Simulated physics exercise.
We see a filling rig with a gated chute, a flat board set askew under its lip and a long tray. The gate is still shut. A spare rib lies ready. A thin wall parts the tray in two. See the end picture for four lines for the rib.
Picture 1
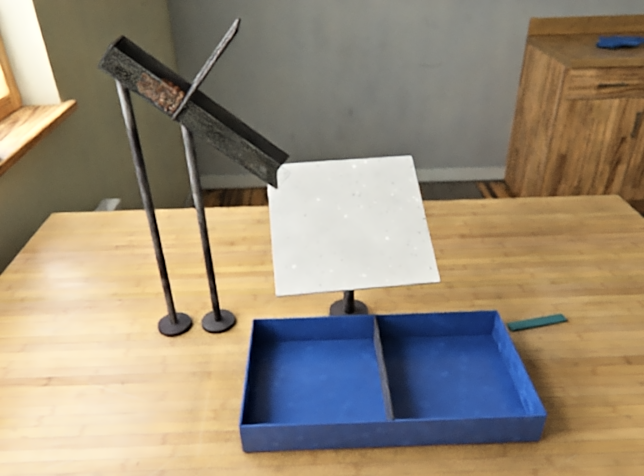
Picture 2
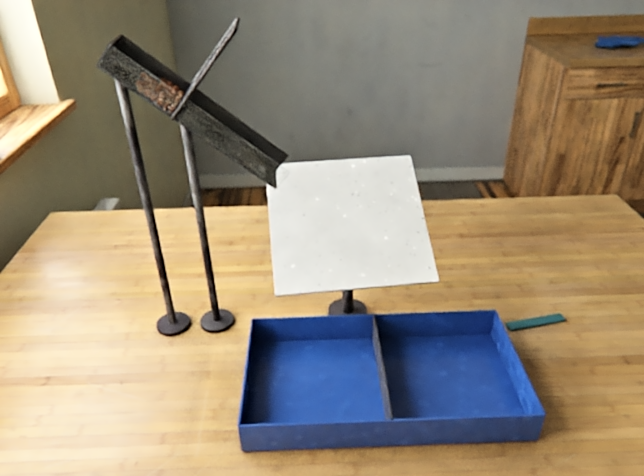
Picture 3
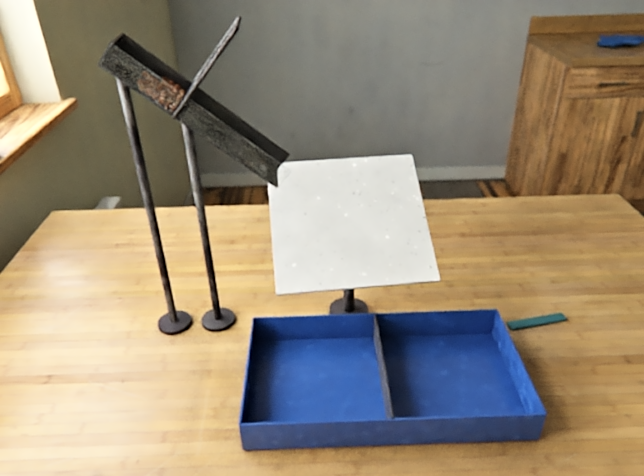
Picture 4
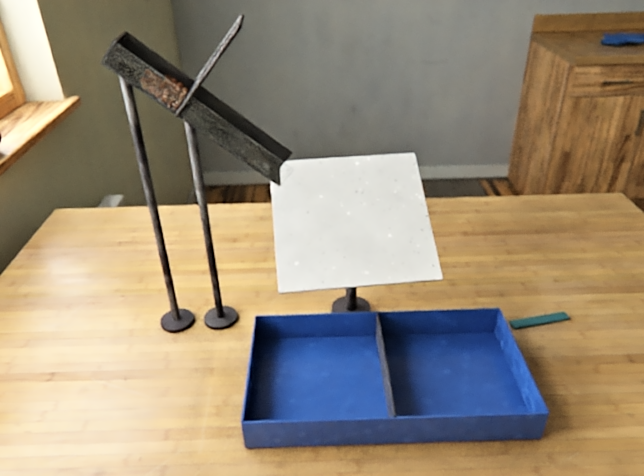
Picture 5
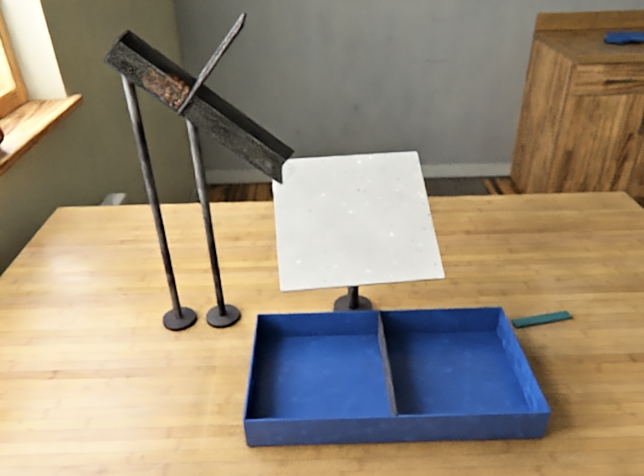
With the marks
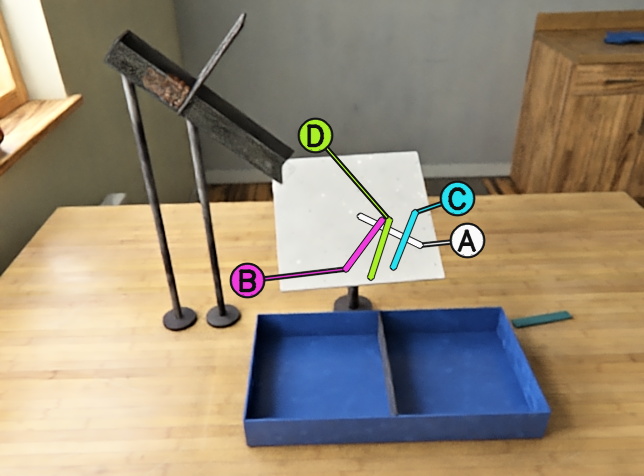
On a wooden table, a dark sloping chute on two thin stands stayed above a tilted pale board and a divided blue tray, and nothing moved except the view, which shifted very slightly.
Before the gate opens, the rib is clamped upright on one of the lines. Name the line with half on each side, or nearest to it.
Best: C.
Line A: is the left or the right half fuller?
Right.
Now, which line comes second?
That is line A.
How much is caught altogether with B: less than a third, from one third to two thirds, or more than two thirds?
Line B gives more than two thirds.
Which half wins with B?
Left.
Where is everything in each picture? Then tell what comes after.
In the first picture, load behind the gate at (164, 95), cereal balls; lip of the chute at (277, 180), sloping fairly steeply.
In the second picture, middle of the board at (348, 220), tilted fairly steeply; middle of its low edge at (358, 288); of its high edge at (339, 160).
In the third picture, front corners of the tray at (240, 424) and (546, 414); front end of its middle wall at (393, 419); gate still shut at (195, 84).
In the fourth picture, middle of the load at (167, 92); lip at (280, 177).
In the fifth picture, middle of the load at (170, 90); lip at (282, 175).
On the marked copy, line A from (360, 216) to (420, 245); line B from (382, 220) to (345, 269); line C from (415, 212) to (393, 267); line D from (389, 220) to (370, 277).
With A, of what is caught, about a quarter in the left half, most in the right.
With B, of what is caught, nearly all in the left half, a small part in the right.
With C, of what is caught, about half in the left half, about half in the right.
With D, of what is caught, nearly all in the left half, a stray few in the right.
